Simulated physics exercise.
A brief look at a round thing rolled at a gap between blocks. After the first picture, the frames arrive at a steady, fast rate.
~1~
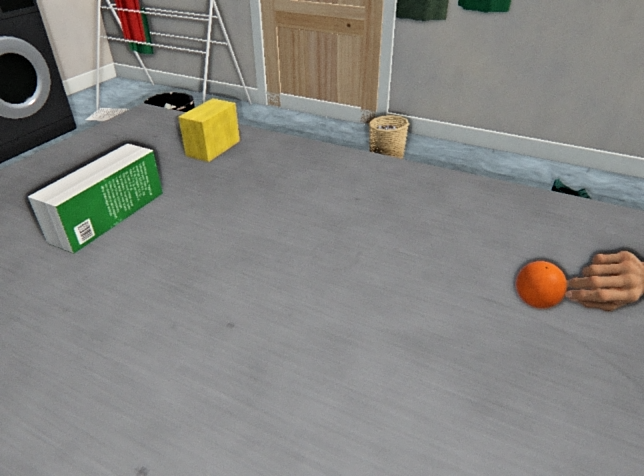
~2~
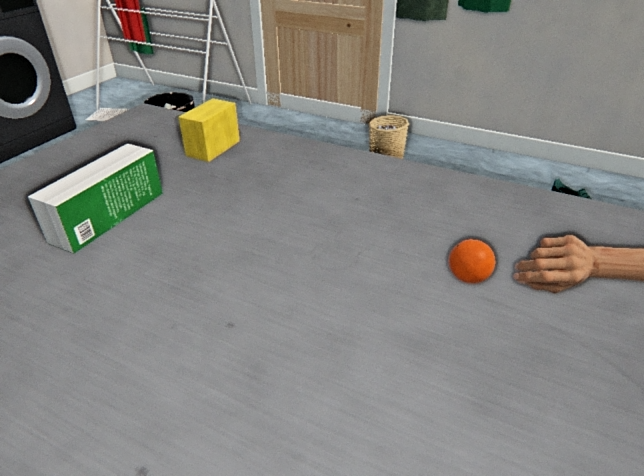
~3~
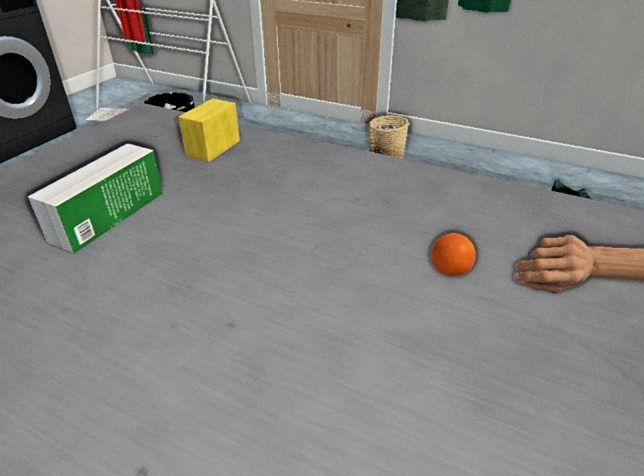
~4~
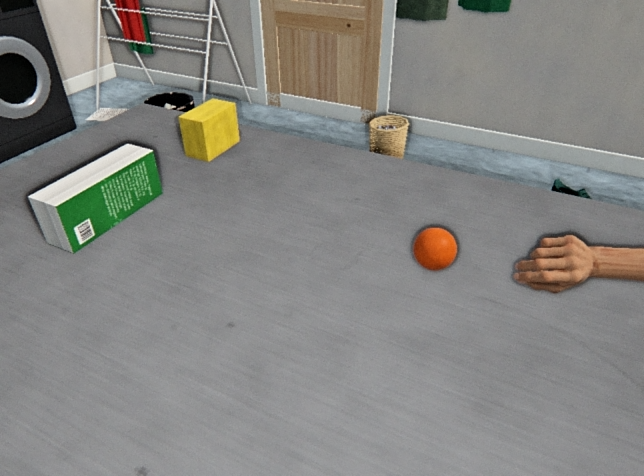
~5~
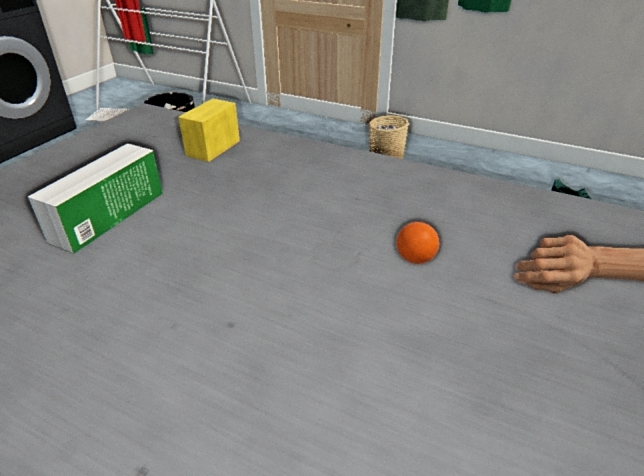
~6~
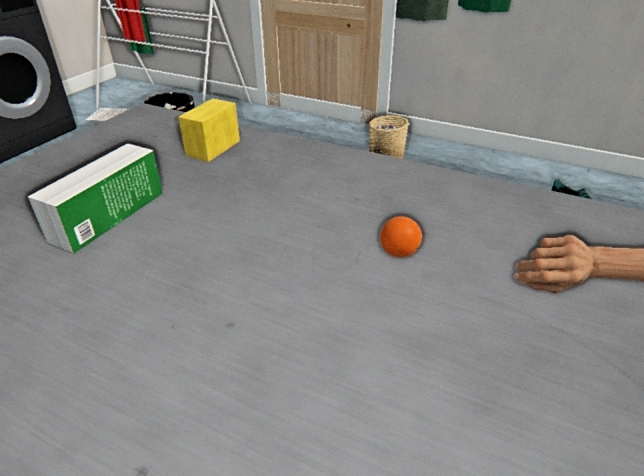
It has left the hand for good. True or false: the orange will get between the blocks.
True.
Then, 0.66 s later than the last frame, orange heading on near (186, 164).
When it is over, the orange passes through its gap.
